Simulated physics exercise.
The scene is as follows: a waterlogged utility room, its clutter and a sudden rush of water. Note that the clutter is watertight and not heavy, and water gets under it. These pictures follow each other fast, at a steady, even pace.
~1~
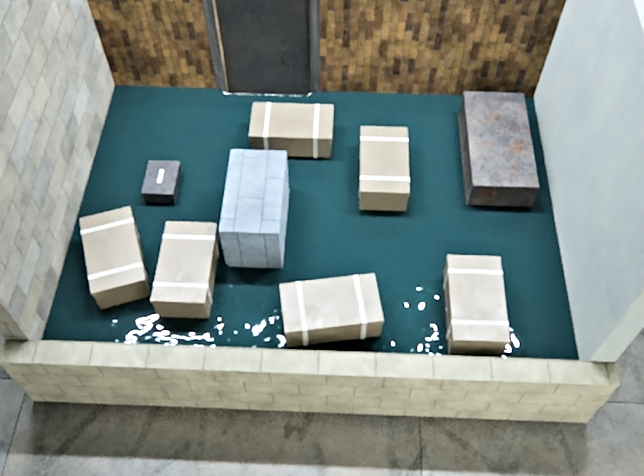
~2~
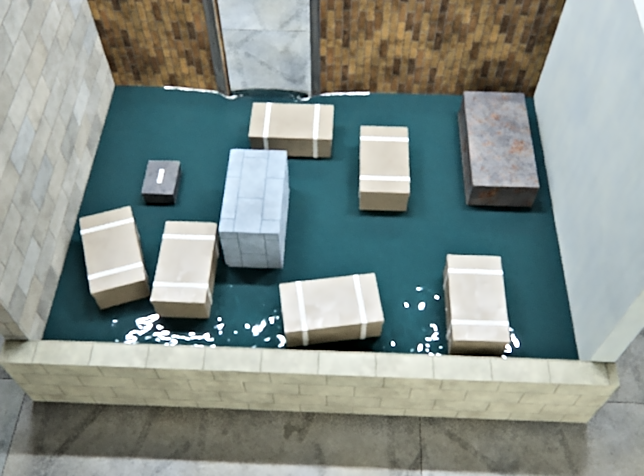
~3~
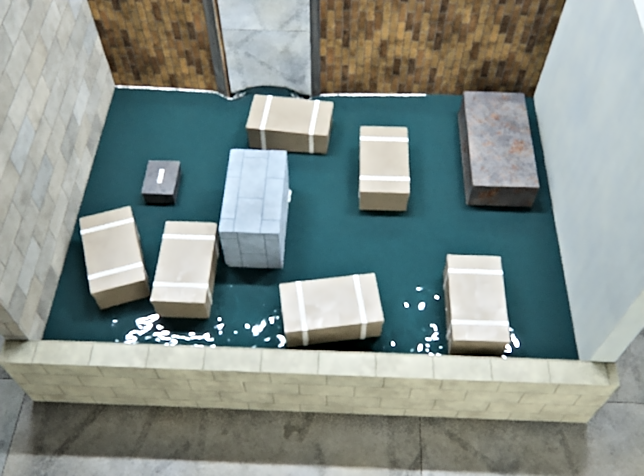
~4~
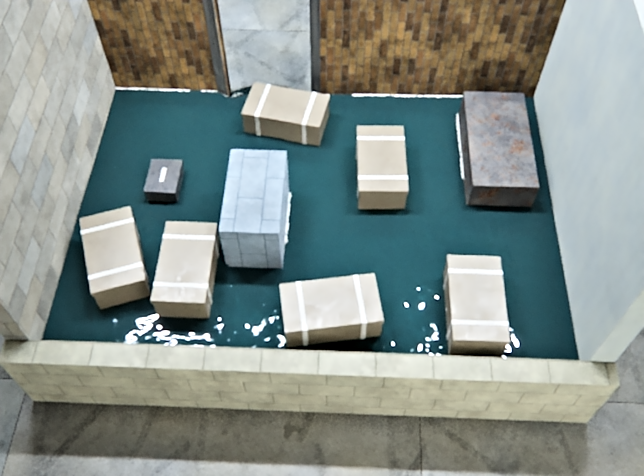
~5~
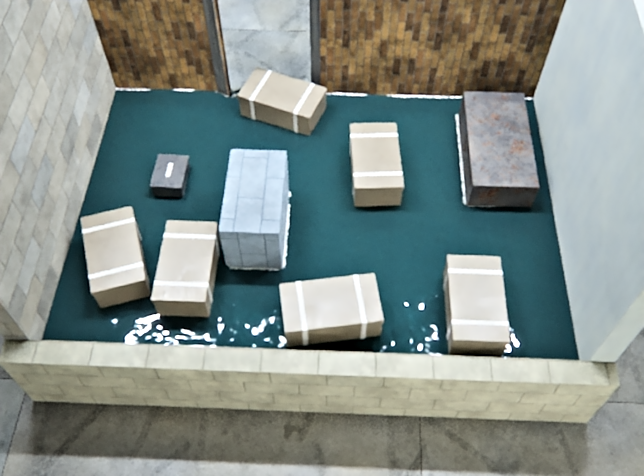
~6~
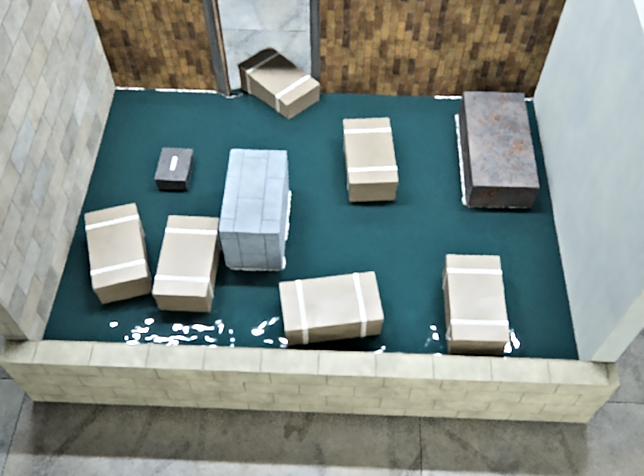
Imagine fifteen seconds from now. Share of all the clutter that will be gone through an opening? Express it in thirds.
It comes to a third to two thirds.
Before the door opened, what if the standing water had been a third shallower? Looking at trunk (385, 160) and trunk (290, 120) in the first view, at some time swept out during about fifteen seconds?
First object: Never leaves; second object: Carried off.
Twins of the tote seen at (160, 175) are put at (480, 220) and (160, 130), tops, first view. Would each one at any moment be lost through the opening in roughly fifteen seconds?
In order: Never leaves, then leaves.
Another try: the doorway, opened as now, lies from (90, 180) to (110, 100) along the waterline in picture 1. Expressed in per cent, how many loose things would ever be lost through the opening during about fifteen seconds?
60 per cent.
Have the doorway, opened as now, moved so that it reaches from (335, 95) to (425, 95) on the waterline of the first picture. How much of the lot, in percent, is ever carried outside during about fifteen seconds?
It comes to about 40 per cent.
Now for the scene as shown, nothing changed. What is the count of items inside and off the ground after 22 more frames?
Tally at that point: 4.
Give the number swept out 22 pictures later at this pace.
3.
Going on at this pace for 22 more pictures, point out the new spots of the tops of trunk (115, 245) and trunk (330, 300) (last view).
(140, 170) and (302, 279), roughly.
A moment on, 1 of 7 are out; 6 afloat.
Next, 1 of 7 are out; 6 afloat.
Later, 3 of 7 are out; 4 afloat.
In the end, 3 of 7 are out; 4 afloat.
